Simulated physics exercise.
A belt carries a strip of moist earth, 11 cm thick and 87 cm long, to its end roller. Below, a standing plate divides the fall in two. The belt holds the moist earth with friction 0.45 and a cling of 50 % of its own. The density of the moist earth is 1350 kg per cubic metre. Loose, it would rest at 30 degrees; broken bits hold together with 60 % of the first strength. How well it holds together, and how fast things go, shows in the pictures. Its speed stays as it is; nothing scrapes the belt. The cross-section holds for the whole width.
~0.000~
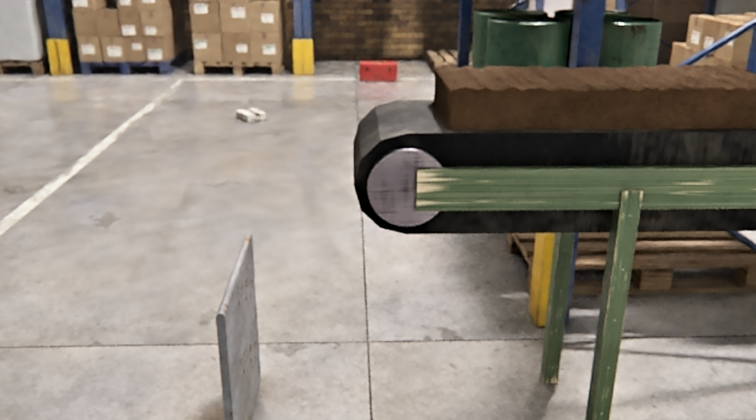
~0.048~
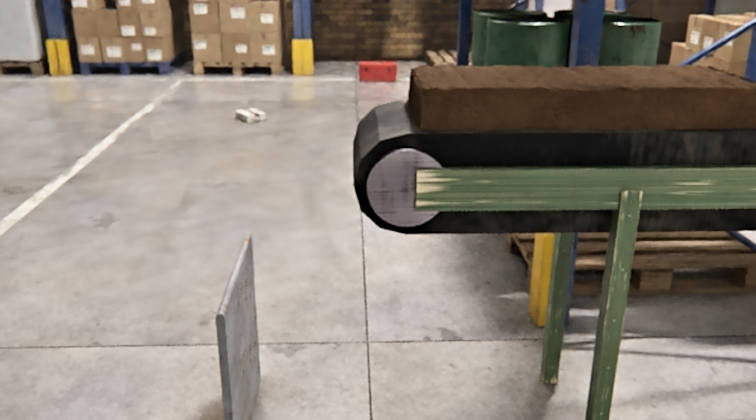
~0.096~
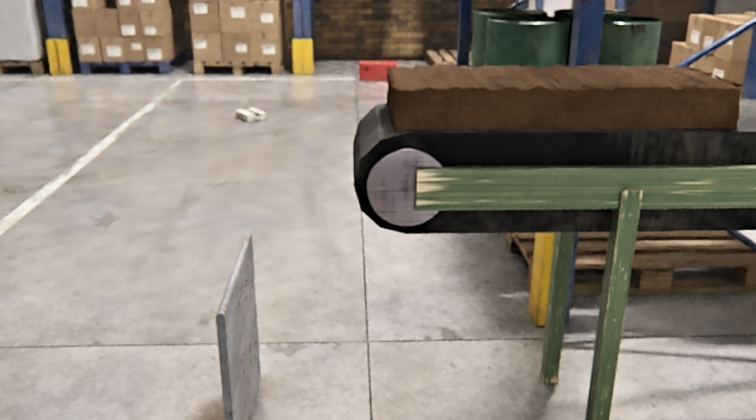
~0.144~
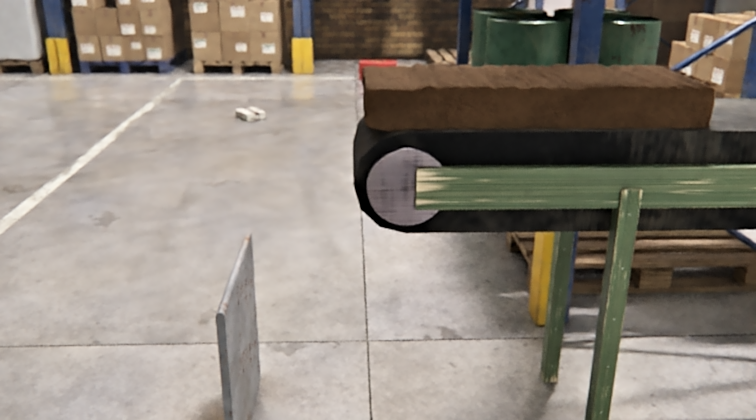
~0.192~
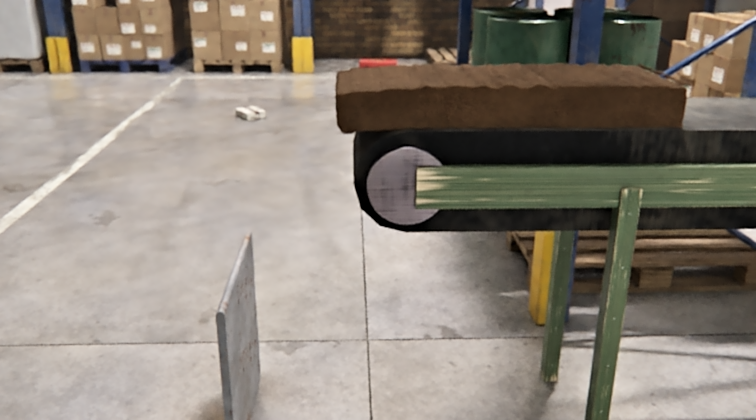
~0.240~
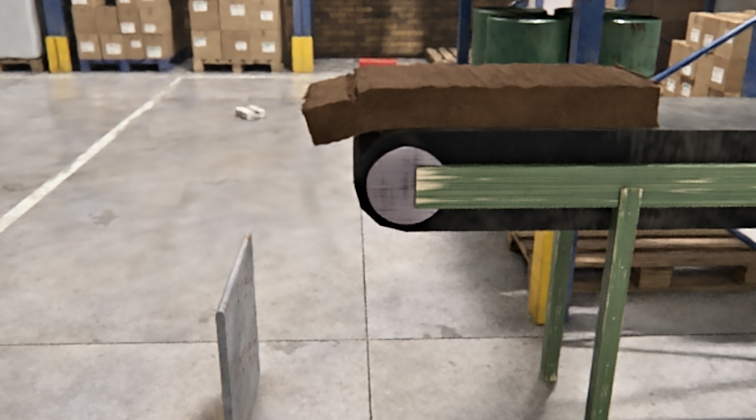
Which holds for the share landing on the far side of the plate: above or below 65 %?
The result is above 65 %.
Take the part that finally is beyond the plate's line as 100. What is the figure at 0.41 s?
About 0 %.
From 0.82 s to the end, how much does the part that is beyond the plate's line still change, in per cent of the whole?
Some 25 per cent.
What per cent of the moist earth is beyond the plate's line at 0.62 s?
Near 40 %.
After 0.41 s, 2 % is beyond the plate's line.
After 0.62 s, 38 % is beyond the plate's line.
After 0.82 s, 70 % is beyond the plate's line.
After 1.02 s, 97 % is beyond the plate's line.
After 2.17 s, 97 % is beyond the plate's line.
